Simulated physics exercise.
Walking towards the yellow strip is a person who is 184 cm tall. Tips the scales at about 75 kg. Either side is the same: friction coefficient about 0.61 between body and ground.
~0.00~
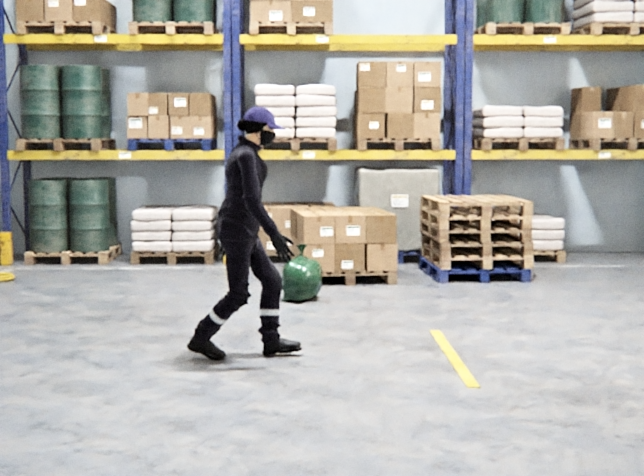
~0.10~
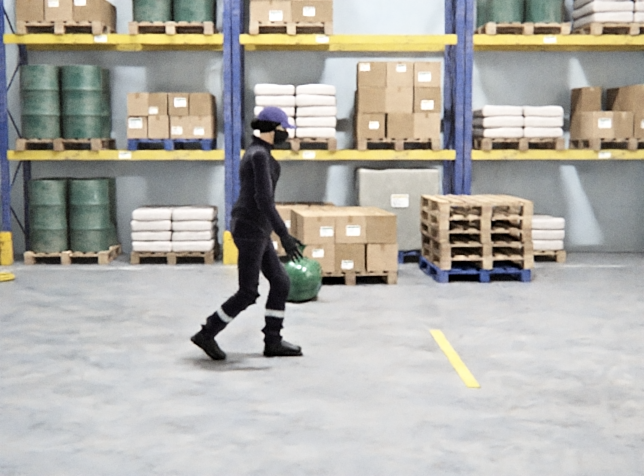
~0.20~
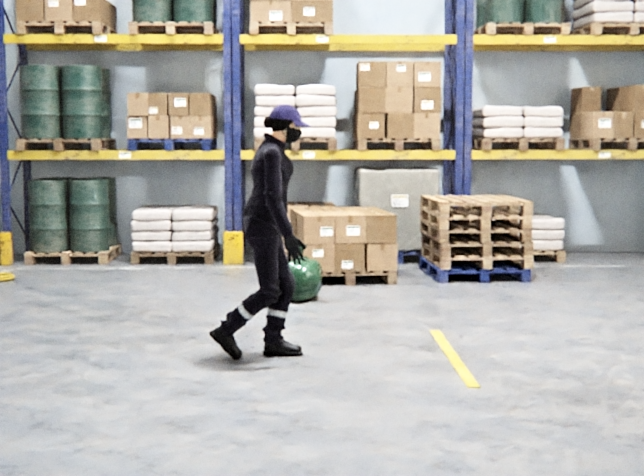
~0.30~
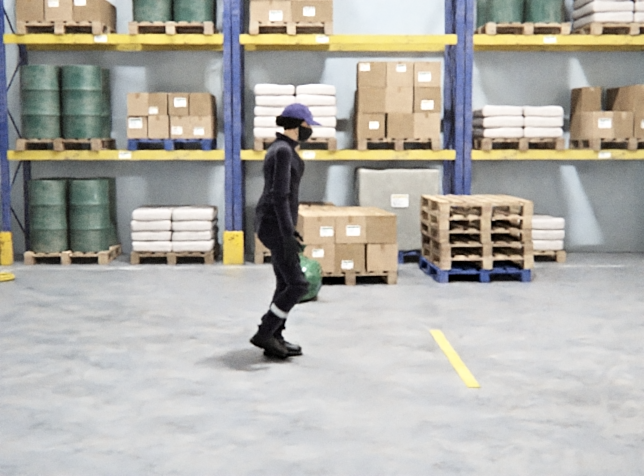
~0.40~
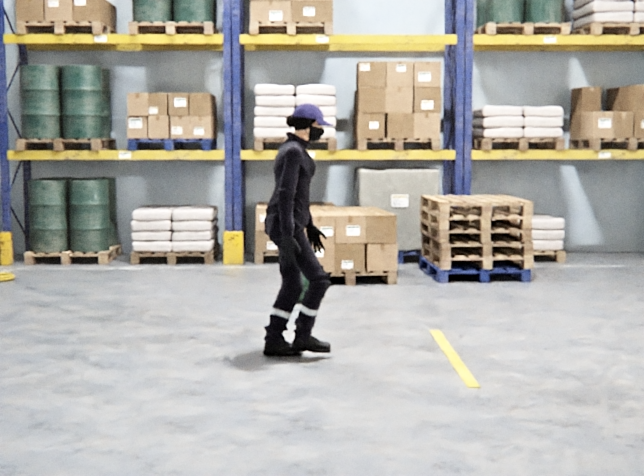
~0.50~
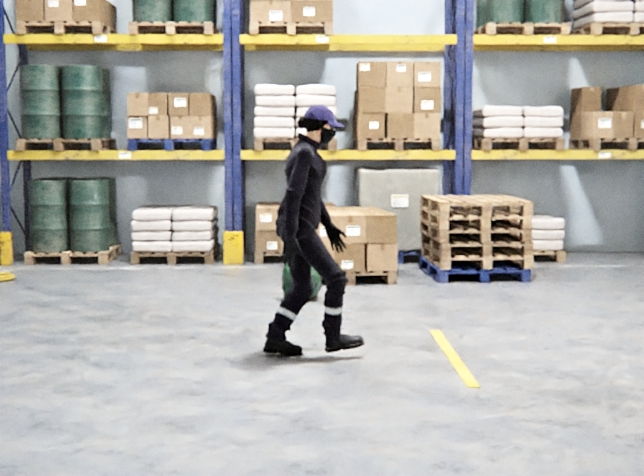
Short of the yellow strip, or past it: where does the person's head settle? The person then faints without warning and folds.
It does not make it over.
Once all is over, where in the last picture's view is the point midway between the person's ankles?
(328, 352).
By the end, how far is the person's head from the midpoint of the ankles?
Separation: About 90 cm.
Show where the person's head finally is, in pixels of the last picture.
Somewhere about (440, 353) in the final view.
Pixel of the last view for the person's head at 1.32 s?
About (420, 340) in the last view.
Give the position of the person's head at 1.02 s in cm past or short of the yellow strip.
Around 35 cm shy of the mark.
After 0.77 s the person's head is 75 cm short of the yellow strip, near (347, 175) in the last picture's view.
After 1.02 s the person's head is 37 cm short of the yellow strip, near (401, 263) in the last picture's view; the person's chest 64 cm short of the yellow strip.
After 1.32 s the person's head is 27 cm short of the yellow strip, near (420, 340) in the last picture's view.
At rest, 2.6 s, person's hips stop short of the yellow strip; person's head stops short of the yellow strip; person's chest stops short of the yellow strip.
